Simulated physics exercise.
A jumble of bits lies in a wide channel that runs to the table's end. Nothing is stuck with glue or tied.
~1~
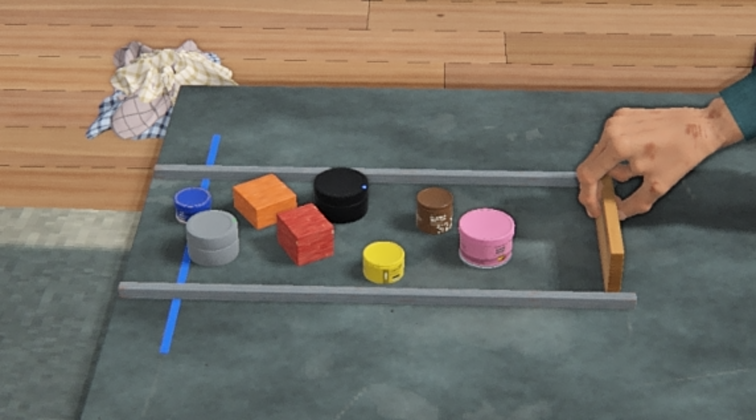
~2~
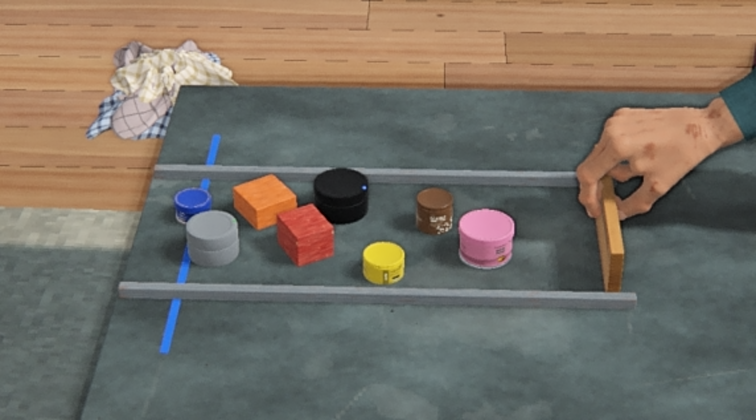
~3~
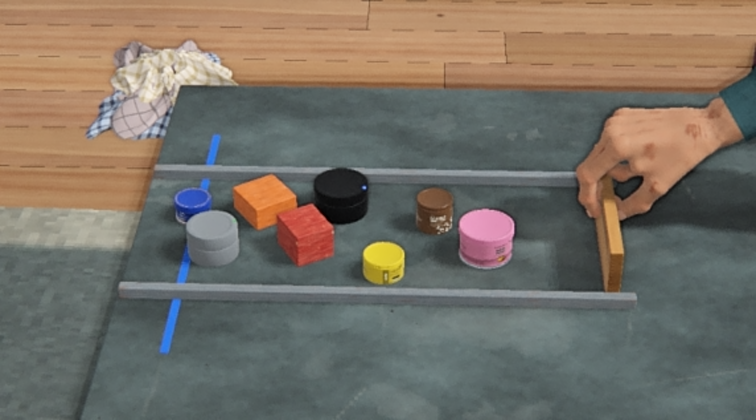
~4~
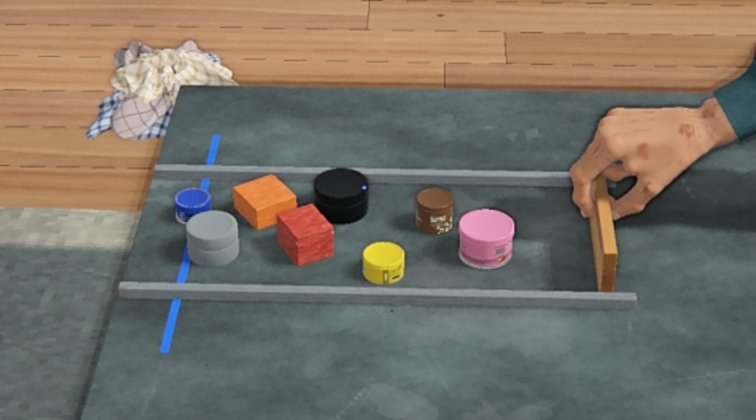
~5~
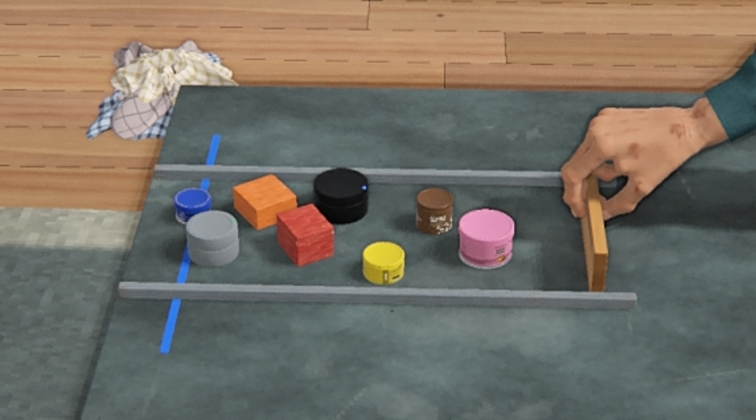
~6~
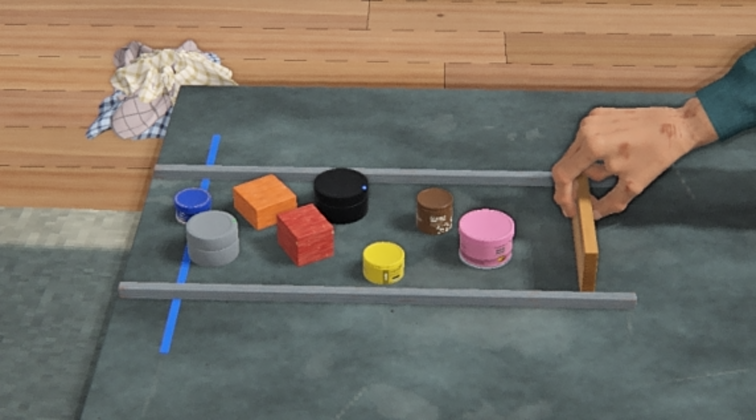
On a dark tabletop, a hand slides a wooden board slightly left toward several still objects.
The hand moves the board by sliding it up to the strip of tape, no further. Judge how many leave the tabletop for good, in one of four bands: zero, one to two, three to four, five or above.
The count that falls off is between three and four.
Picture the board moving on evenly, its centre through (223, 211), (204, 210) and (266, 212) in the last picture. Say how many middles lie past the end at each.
2, 3 and 0.
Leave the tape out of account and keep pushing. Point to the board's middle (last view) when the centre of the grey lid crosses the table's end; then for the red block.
The middle is at (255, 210) when it's the grey lid, and at (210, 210) when it's the red block.
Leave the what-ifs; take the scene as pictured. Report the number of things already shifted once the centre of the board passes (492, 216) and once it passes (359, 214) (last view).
It comes to 1 for the first spot, 5 for the other.
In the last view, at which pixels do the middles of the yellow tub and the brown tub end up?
The yellow tub ends up near (163, 268), and the brown tub near (178, 210).
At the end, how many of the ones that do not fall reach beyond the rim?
The answer comes to 0.
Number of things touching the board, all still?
It's 4.
Soon after, none off yet; blue pot at rest near (193, 207); grey lid at rest near (213, 239); orange block at rest near (265, 202).
By the end, the number that fall off is three or four; fallen, red block, orange block, grey lid and blue pot.
